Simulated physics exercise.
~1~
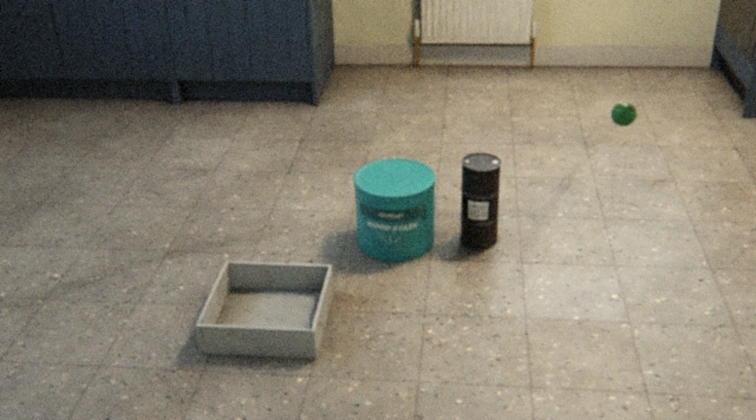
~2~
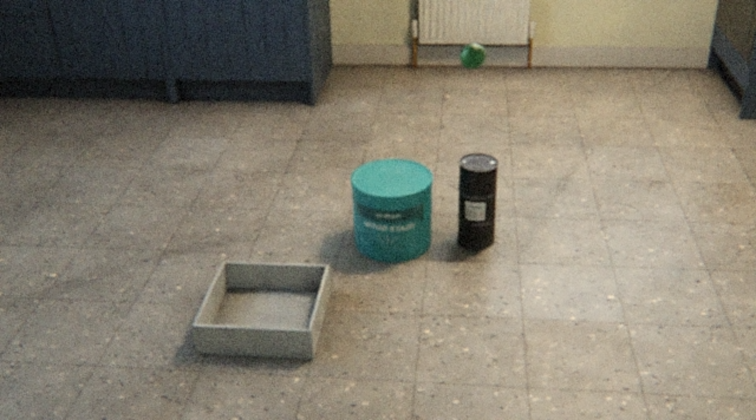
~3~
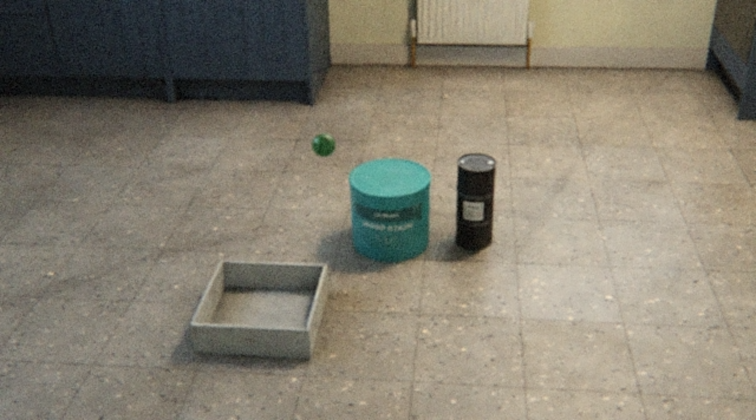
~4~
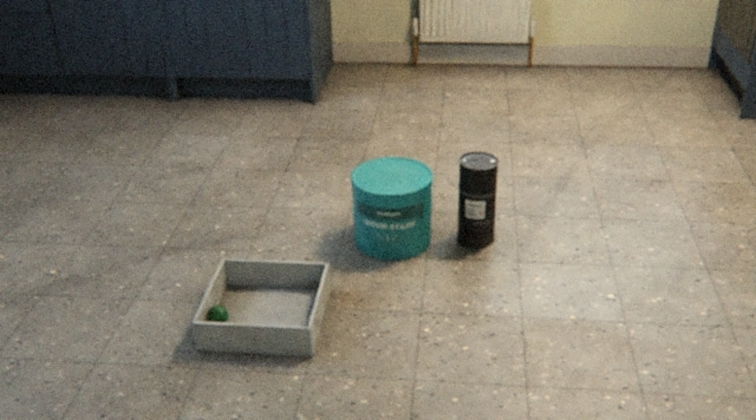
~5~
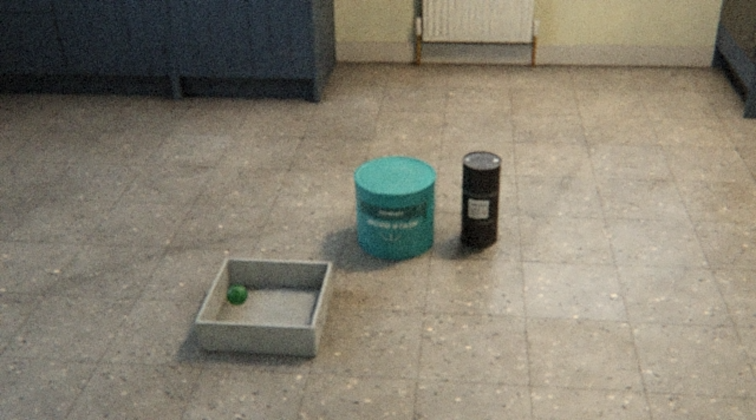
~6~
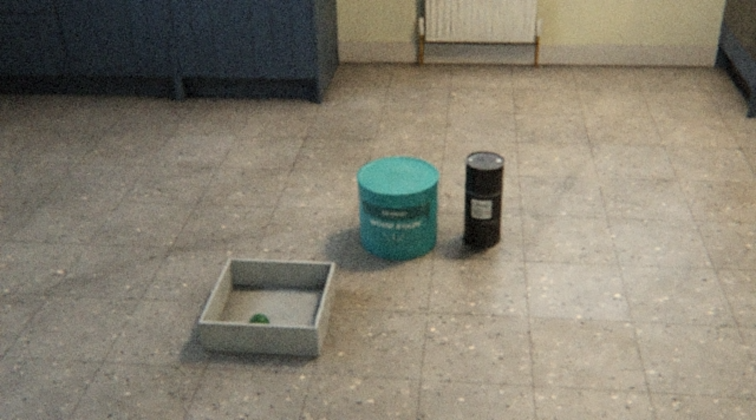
Across a tiled floor, a green ball flies left, drops into an open box and stays inside.
